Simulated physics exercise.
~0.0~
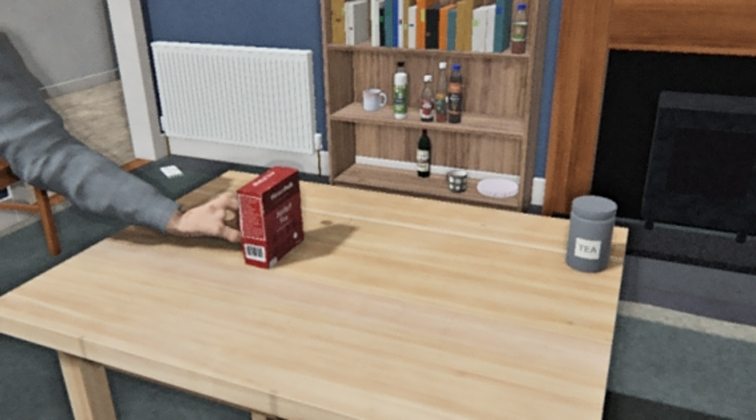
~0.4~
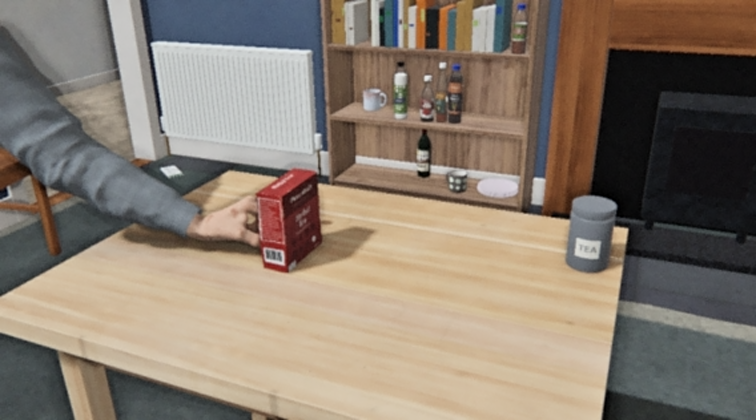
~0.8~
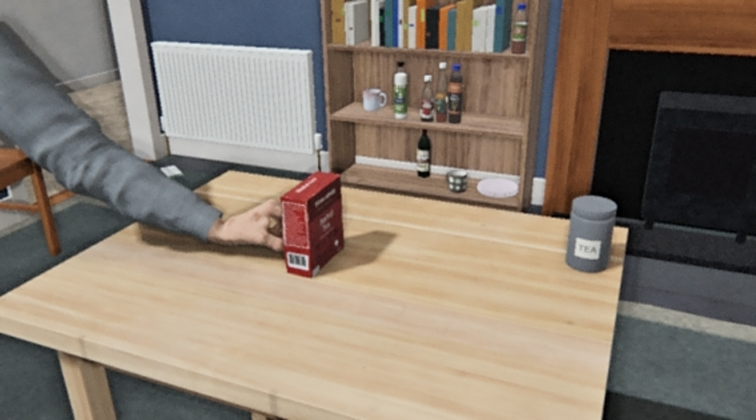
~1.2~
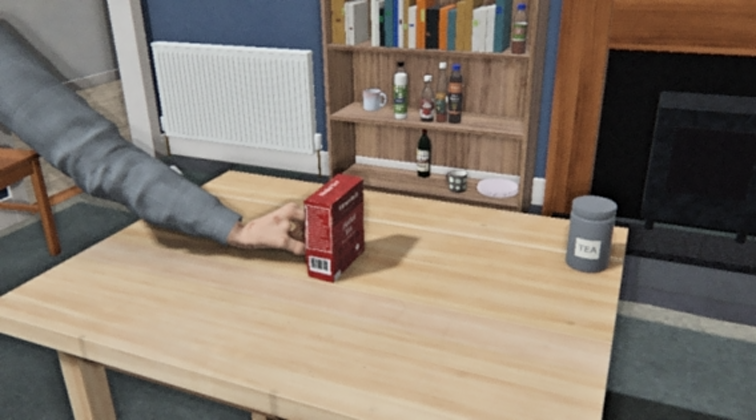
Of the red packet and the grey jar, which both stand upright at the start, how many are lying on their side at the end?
None of them are lying on their side. The red packet and the grey jar are both still upright at the end.
On a wooden table, a hand slowly pushes a red packet right, and it stays upright.
